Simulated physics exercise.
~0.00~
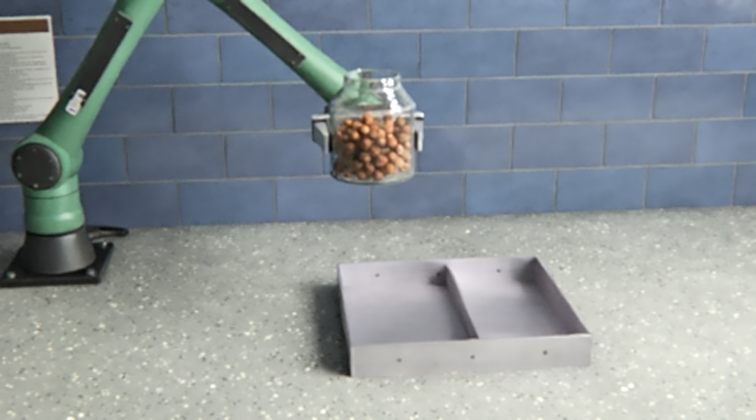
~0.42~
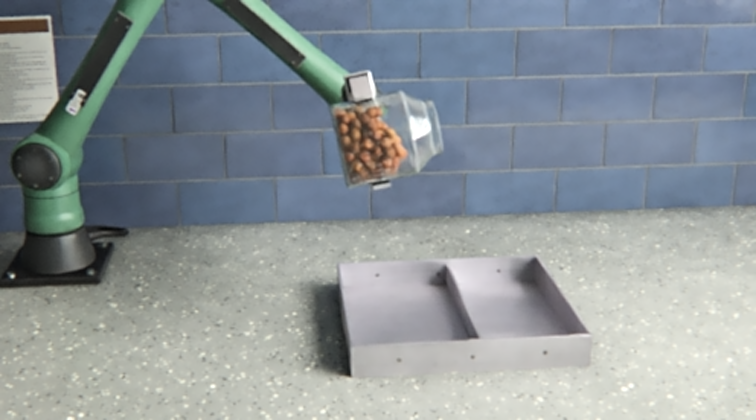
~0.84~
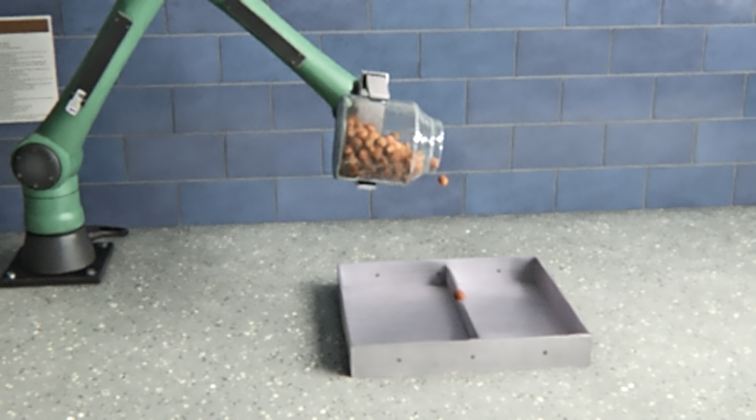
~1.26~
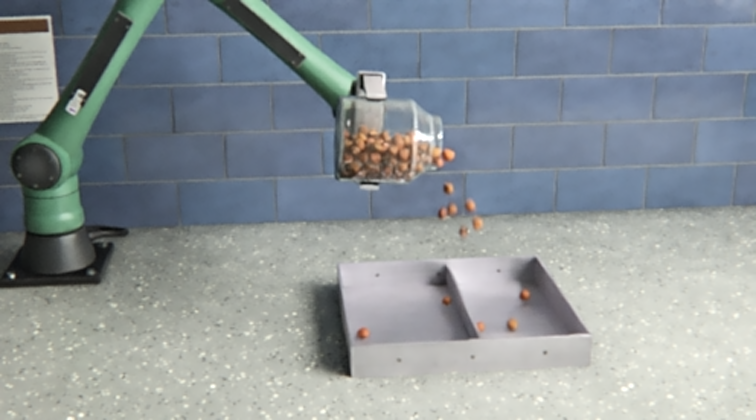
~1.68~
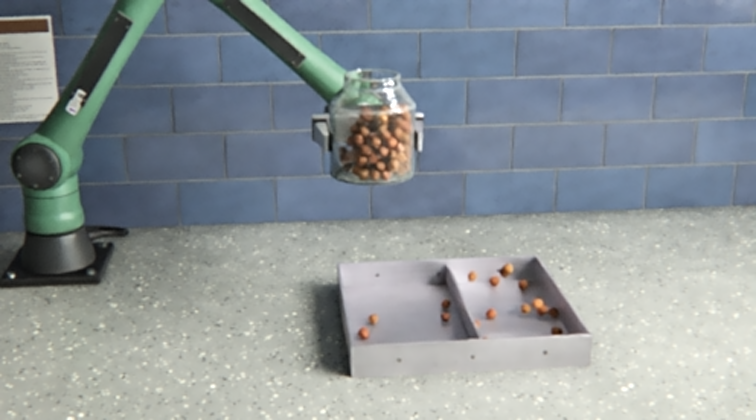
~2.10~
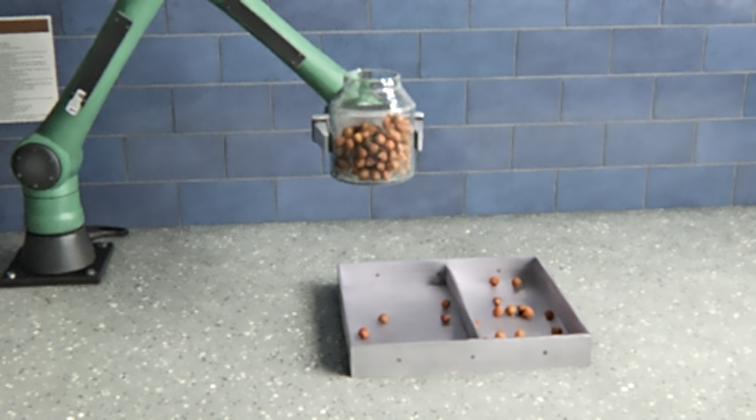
A green robot arm tipped a glass jar of hazelnuts onto its side above a divided grey tray, spilling some into both sections, then turned it upright again, leaving most nuts in the jar and more of the spilled ones in the right section.
